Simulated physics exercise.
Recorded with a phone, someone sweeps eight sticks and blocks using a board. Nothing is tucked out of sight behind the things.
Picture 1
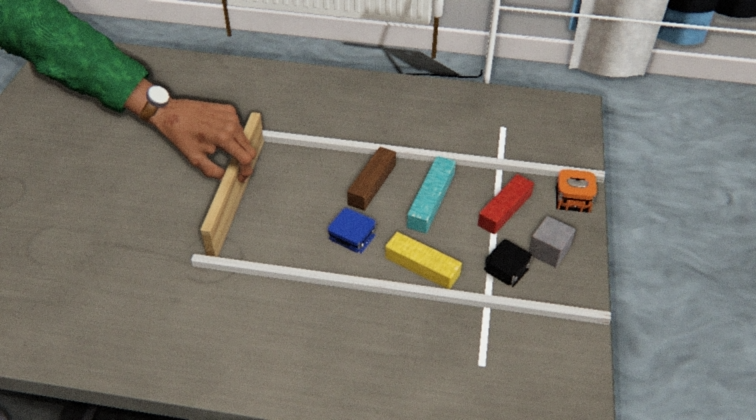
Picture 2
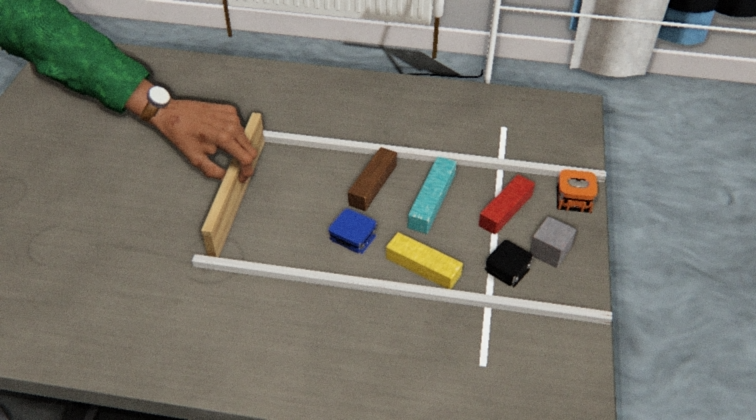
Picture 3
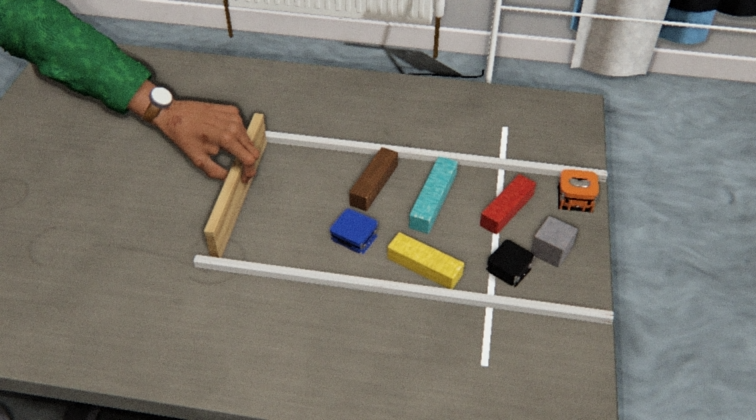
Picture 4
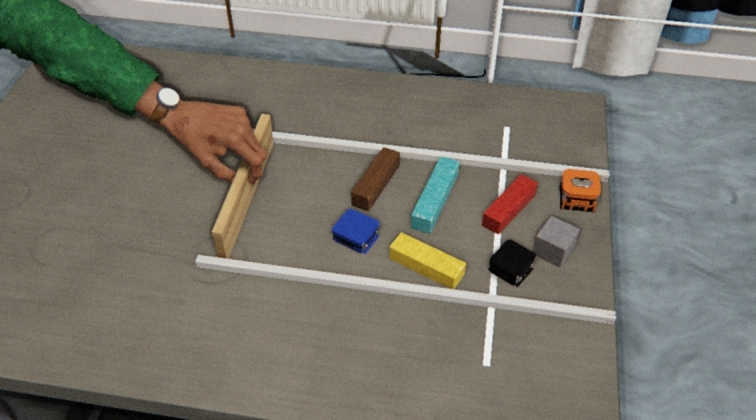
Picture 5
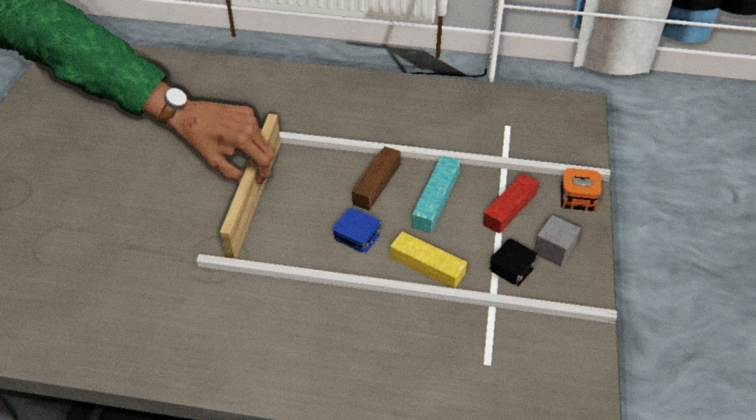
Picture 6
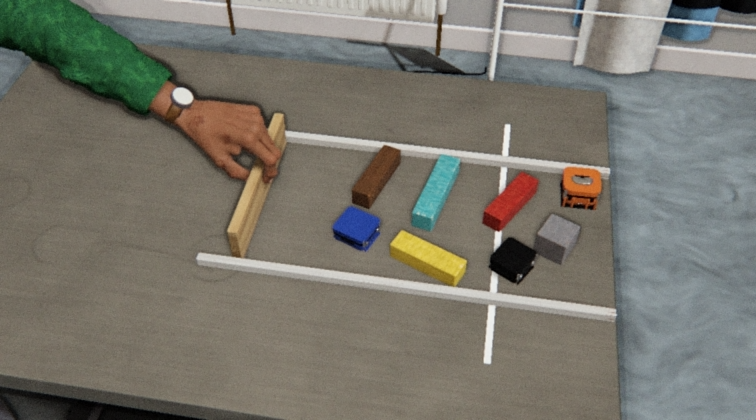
A hand in a green sleeve slid an upright wooden board slightly to the right across the tabletop between two white strips, while the scattered colourful blocks and bars ahead of it stayed put, untouched.
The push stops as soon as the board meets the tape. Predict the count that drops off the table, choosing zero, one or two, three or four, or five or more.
The count that drops off is zero.
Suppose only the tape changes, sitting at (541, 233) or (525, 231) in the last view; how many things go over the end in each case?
Counts per try: 2; 0.
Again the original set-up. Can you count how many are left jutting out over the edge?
Counting them gives 0.
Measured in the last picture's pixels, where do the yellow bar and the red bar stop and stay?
Result: One at about (541, 281), the other at about (560, 202).
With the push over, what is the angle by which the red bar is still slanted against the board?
Some 10 degrees.
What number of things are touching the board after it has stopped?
Contact count: 2.
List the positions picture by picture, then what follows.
The first frame shows orange case (575, 191); grey block (551, 242); black case (507, 264); board (235, 182); tape (494, 230).
The second frame shows grey block (552, 242); yellow bar (424, 261).
The third frame shows black case (510, 265); brown bar (374, 178).
The fourth frame shows orange case (579, 190); turquoise bar (436, 194).
The fifth frame shows grey block (557, 241); blue case (357, 232).
The sixth frame shows orange case (580, 188); grey block (556, 239); black case (512, 262); board (260, 183); tape (499, 228).
Soon after, none off yet; orange case at rest near (580, 188); grey block at rest near (556, 239); black case at rest near (512, 262).
Then, none off yet; orange case at rest near (580, 188); grey block at rest near (556, 239); black case moving near (518, 258).
At rest, the number that fall off is zero.
